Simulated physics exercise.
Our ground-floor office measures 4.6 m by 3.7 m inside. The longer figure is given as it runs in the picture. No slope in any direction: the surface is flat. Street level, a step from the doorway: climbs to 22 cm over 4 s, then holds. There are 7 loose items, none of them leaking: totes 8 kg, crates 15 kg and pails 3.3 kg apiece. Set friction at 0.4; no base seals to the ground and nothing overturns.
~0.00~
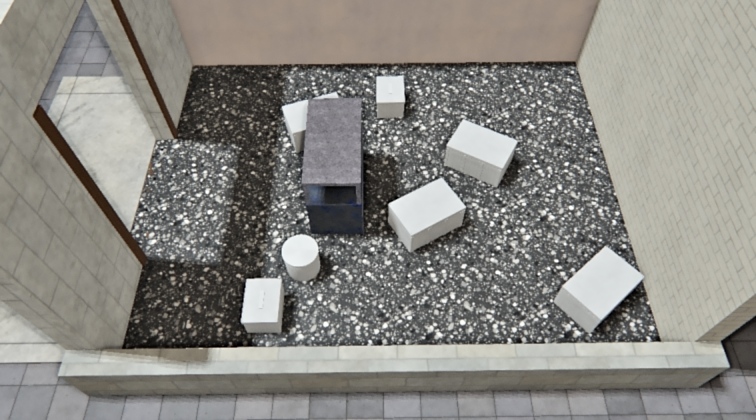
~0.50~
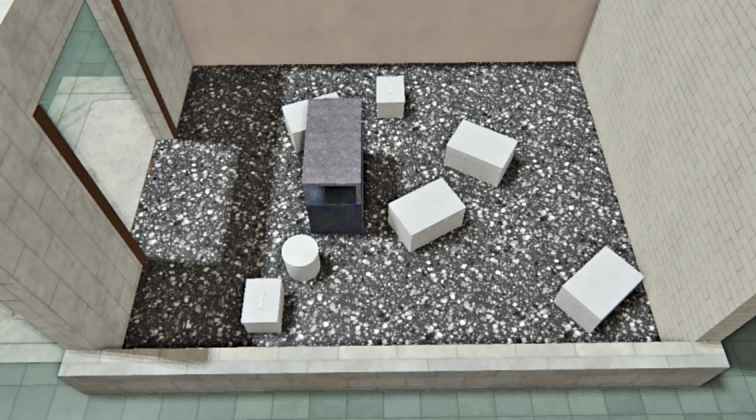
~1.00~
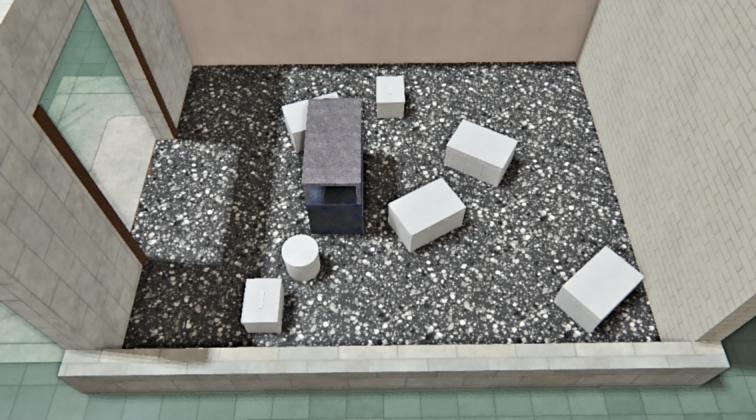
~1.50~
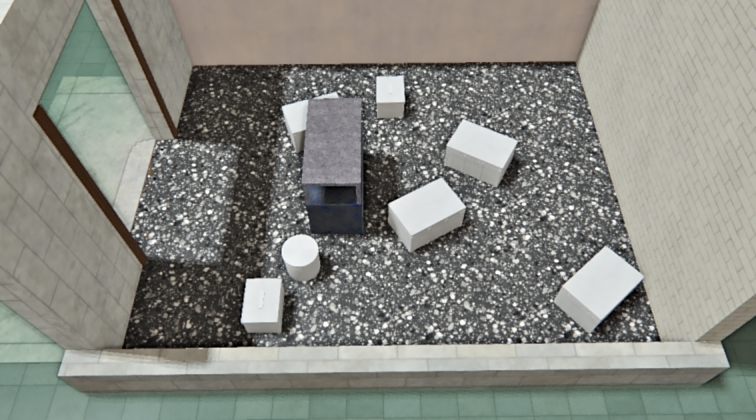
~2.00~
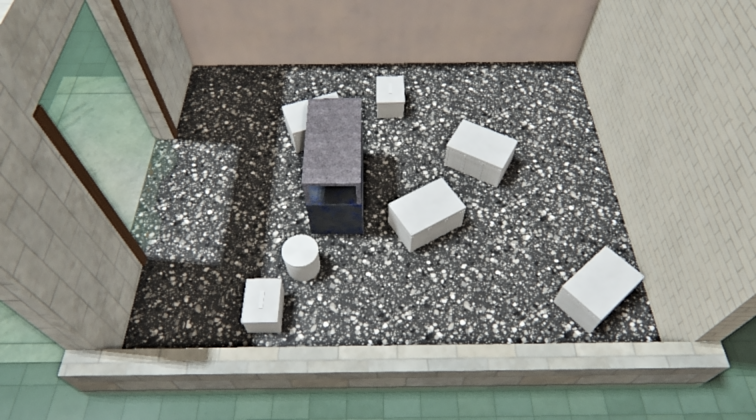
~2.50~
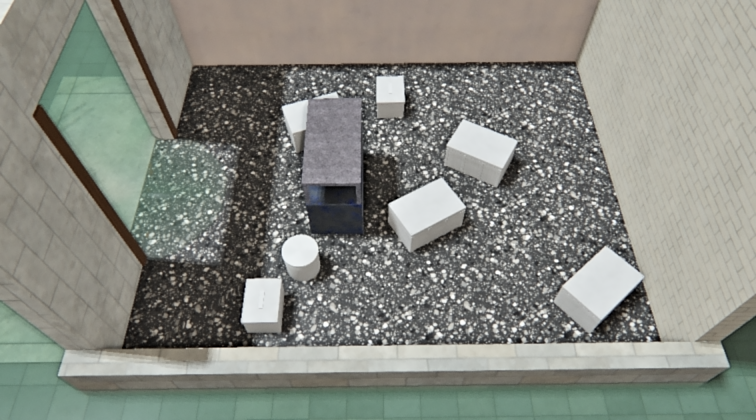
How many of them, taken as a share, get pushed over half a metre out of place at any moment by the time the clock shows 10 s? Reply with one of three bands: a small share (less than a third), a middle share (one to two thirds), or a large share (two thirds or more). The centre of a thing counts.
A large share, two thirds or more.
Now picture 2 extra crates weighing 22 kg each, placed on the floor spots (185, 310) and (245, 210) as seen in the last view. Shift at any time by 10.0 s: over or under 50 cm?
The first: Not as far. The second: Farther.
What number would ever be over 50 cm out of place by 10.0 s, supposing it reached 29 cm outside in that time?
Under that setup the answer is 7.
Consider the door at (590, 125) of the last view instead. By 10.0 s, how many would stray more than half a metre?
In that case the number is 6.
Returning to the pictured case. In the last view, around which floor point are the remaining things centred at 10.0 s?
Mean position approx. (500, 186).
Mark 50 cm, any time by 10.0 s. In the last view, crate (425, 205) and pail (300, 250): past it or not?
Listed as asked: Inside the limit and outside the limit.
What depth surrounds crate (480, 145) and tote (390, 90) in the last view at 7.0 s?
Roughly 2 and 4 cm.
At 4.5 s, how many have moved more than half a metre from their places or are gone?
By then 1.
After 3.5 s 0 of 7 are over 50 cm from their spots; 0 afloat.
After 4.5 s 1 of 7 are over 50 cm from their spots; 0 afloat.
After 7.0 s 3 of 7 are over 50 cm from their spots; 2 afloat.
After 10.0 s 5 of 7 are over 50 cm from their spots, and 5 have been at some point; 5 afloat.
